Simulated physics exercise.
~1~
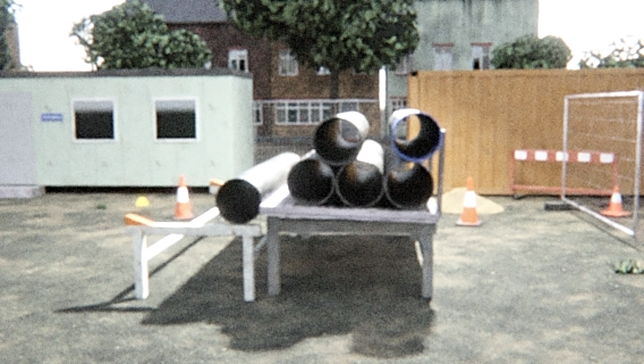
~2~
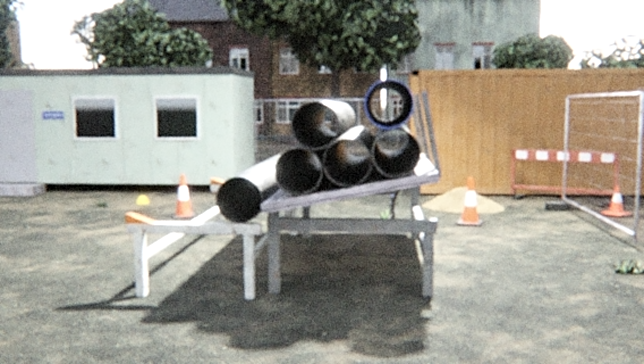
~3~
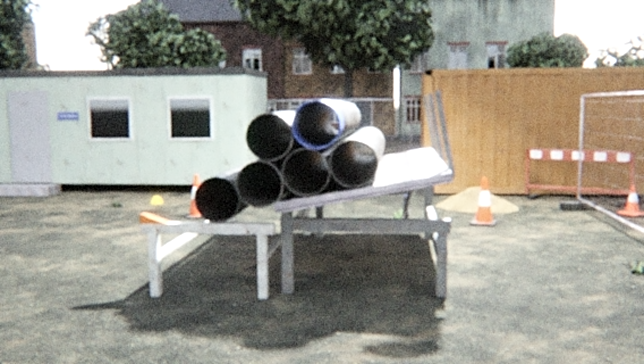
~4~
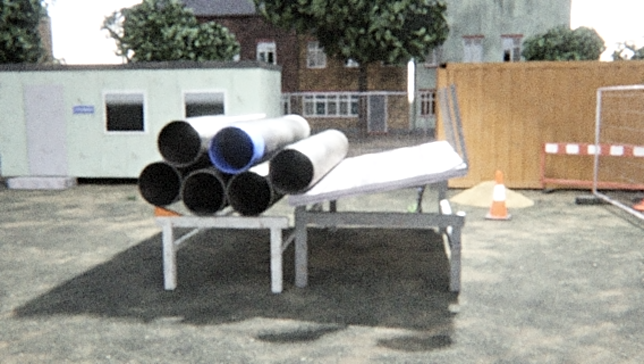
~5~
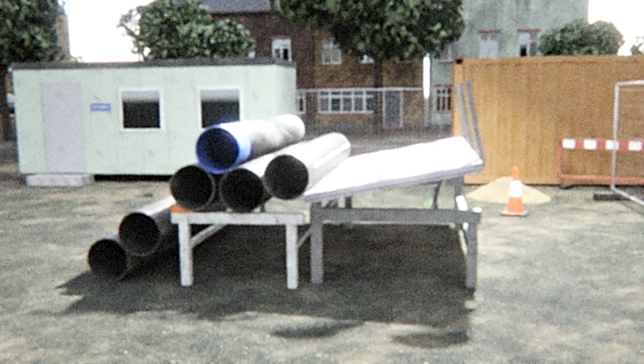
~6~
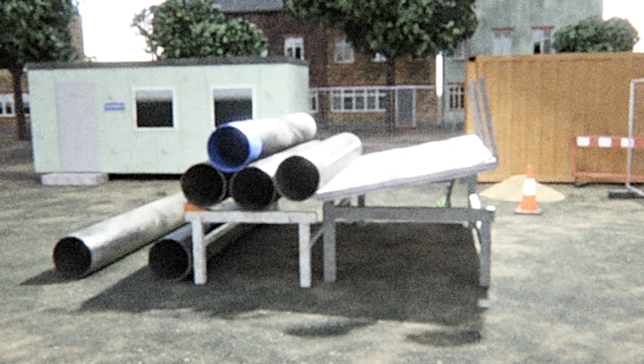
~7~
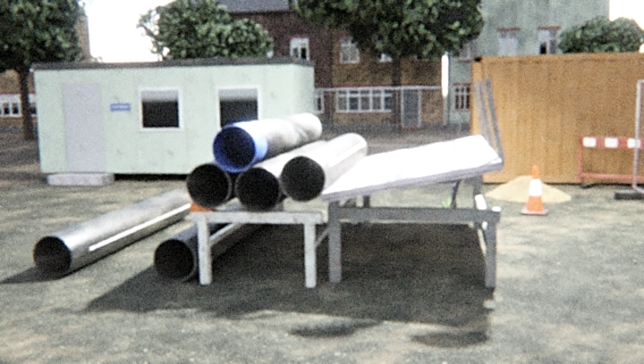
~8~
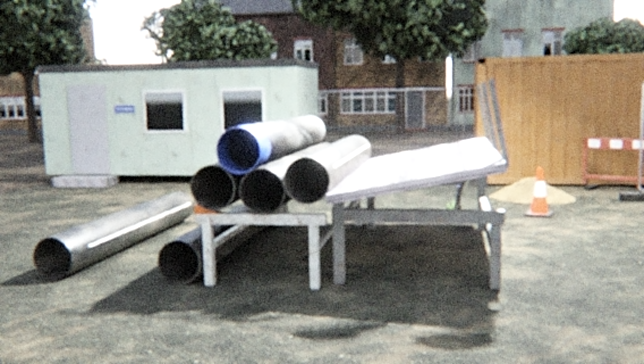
At first, several wide pipes sit stacked on a flat deck at the right, the blue-rimmed one on top at the right end, while another pipe lies on the level rack to the left. The deck tilts up on its right side, and the pipes begin to roll left. They cross onto the rack in a heap, the blue one riding on top of the others. Two pipes drop off the left end to the ground, and one rolls a little farther away. The blue pipe comes to rest on top of three others on the rack, beside the empty, sloping deck.
